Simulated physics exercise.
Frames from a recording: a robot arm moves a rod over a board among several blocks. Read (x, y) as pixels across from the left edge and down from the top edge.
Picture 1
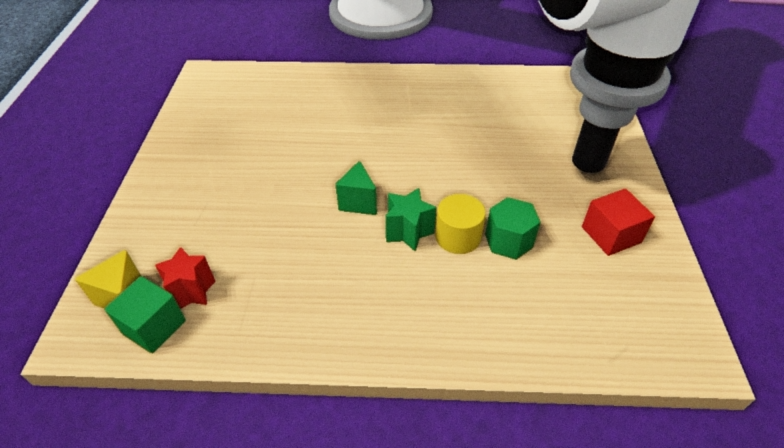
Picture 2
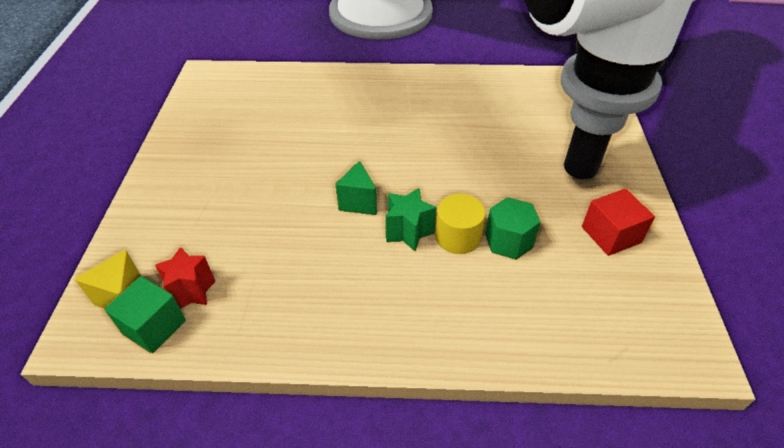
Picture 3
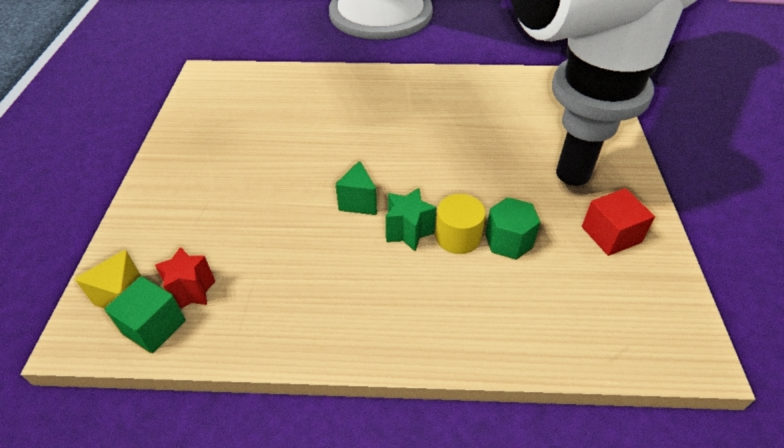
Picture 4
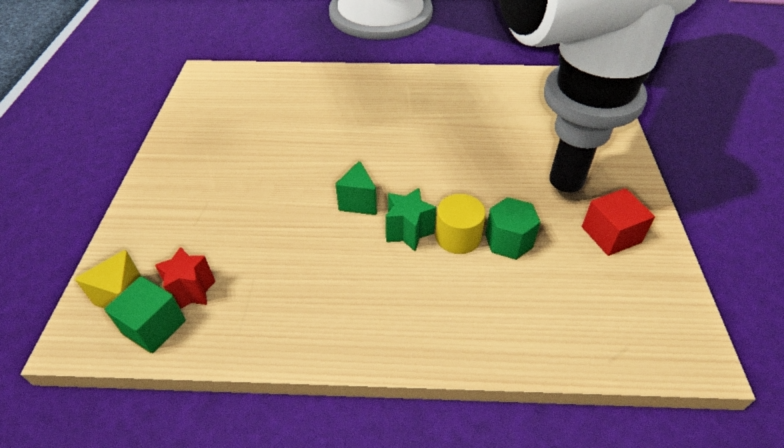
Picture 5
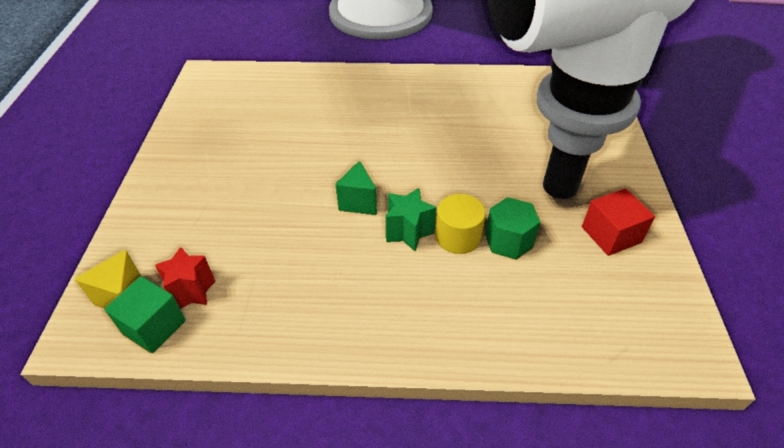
The robot arm moves its black rod slightly down and left above the red block.
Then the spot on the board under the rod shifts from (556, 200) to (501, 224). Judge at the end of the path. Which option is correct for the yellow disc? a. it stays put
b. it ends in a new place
The answer is a.
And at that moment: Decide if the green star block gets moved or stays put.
When the path is over, the green star block is still on its spot.
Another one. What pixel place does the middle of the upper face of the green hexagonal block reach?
Somewhere near (507, 228).
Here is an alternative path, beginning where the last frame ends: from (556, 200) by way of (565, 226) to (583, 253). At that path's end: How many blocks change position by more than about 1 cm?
Going by the path, one of them shifts by more than about 1 cm.
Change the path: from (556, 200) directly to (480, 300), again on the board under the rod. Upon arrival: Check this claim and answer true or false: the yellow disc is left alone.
My answer: False.
The first path, step by step. Halfway along, rod (531, 200); nothing pushed yet.
At the end, rod (503, 213); green star block unmoved; yellow disc unmoved; green hexagonal block (507, 228), turned 20° anticlockwise.
